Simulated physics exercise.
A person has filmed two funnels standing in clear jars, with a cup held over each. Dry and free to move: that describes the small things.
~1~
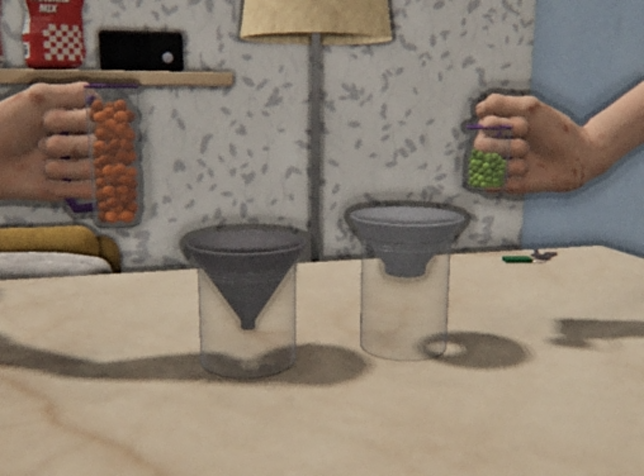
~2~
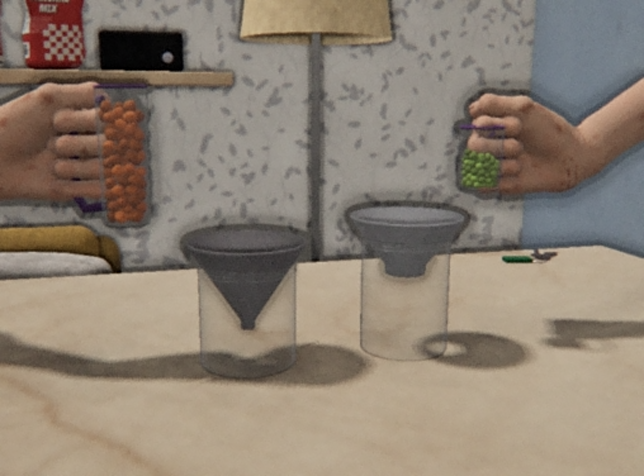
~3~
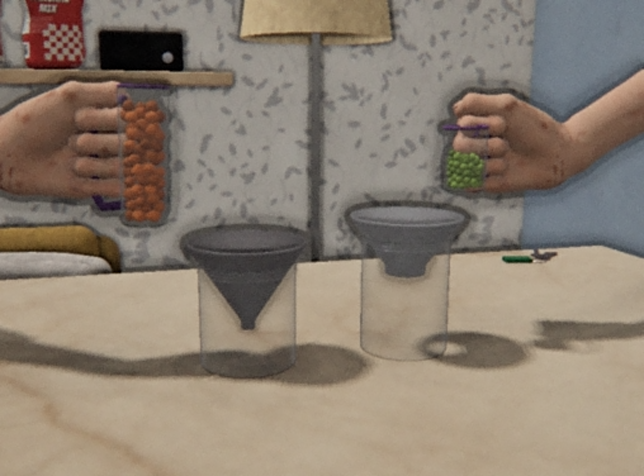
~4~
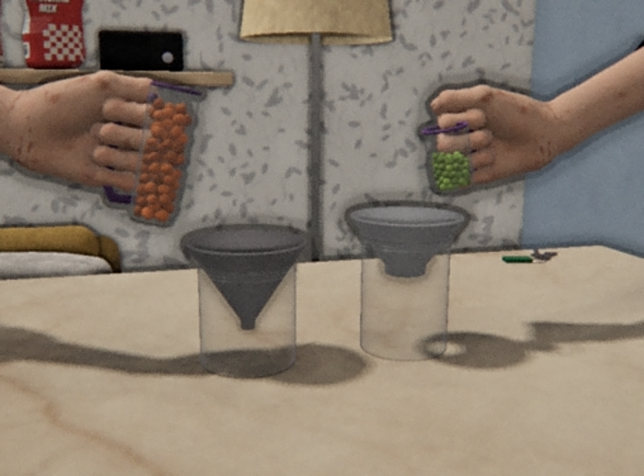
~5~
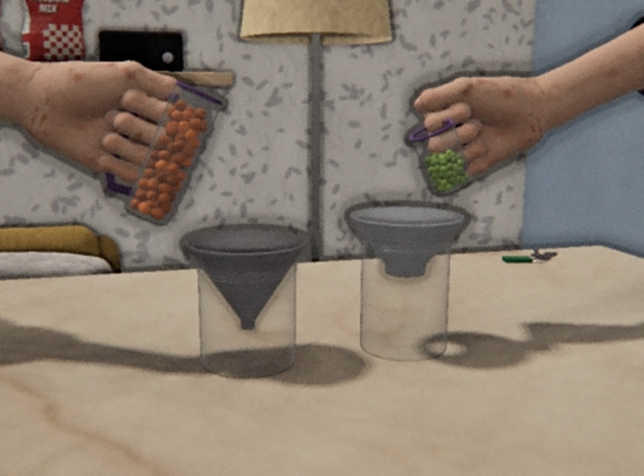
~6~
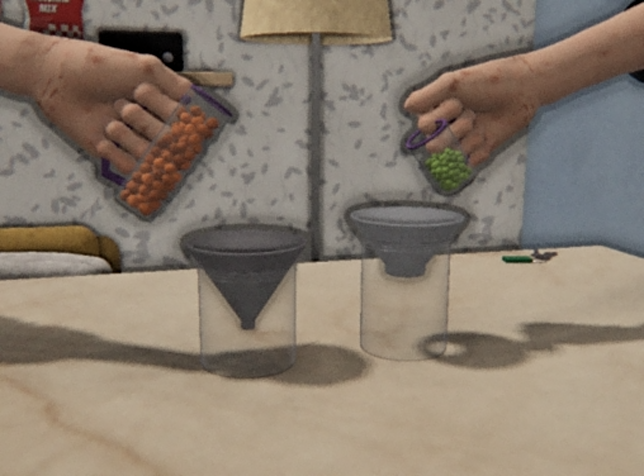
Two hands move cups of orange and green pieces inward, then tilt them near two funnels.
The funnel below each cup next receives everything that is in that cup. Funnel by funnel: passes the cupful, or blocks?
Outcome: Left: It is going to seize up; right: It is going to stay open.
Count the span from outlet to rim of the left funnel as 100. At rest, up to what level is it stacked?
It sits at around 80 per cent.
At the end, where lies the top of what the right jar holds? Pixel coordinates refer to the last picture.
(421, 331), roughly.
Then, 0.28 s later than the last frame, left, every one still in the cup; right, every one still in the cup.
Then, 0.63 s later than the last frame, left, every one still in the cup; right, every one still in the cup.
Then, 1.01 s later than the last frame, left, almost all still in the cup, about a tenth in or over the funnel; right, the larger part still in the cup, about a tenth in or over the funnel, just a few down in the jar.
When it is over, left, every one stuck in the funnel, not one down in the jar; right, every one down in the jar.
